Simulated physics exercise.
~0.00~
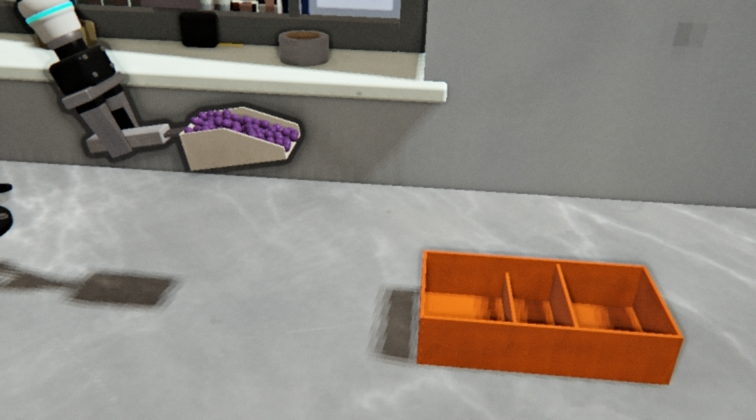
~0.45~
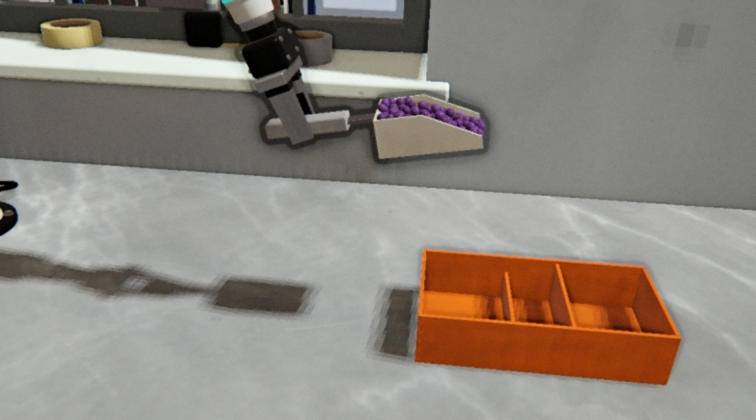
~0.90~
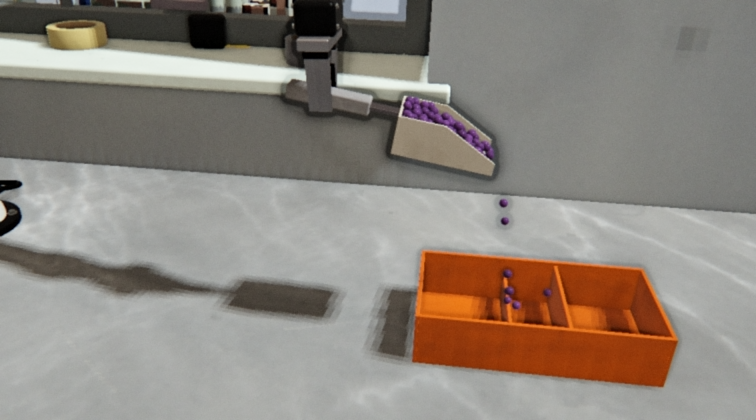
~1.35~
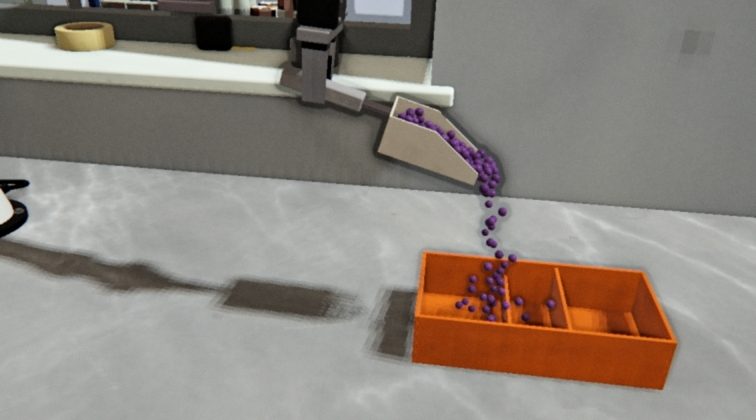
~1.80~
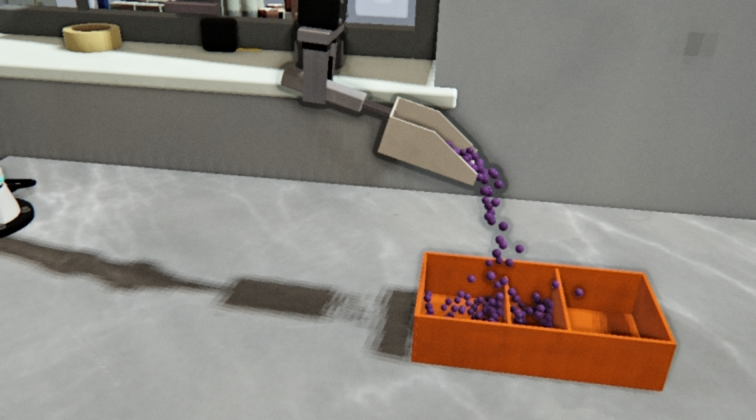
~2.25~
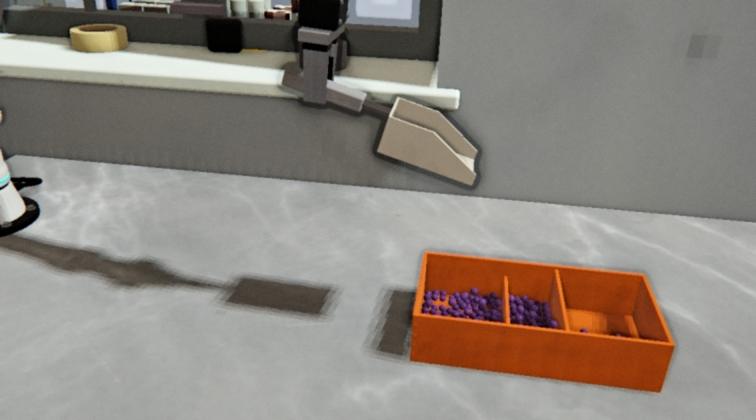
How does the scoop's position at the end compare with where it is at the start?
At the start the scoop is at the upper left, well away from the orange box. At the end it is farther right, hanging above and close to the left part of the box.
At the start, a robot arm holds a pale scoop full of purple beads at the upper left, well away from an orange box with divided compartments. The arm carries the scoop to the right, keeping it nearly level, until it hangs near the box. It then tips the open end down, and a few beads drop into the box. As the tilt steepens, a thick stream pours out, scattering beads over the left and middle compartments. The arm holds still while the scoop empties, and the beads end up mostly in those two compartments, with only a few at the right.
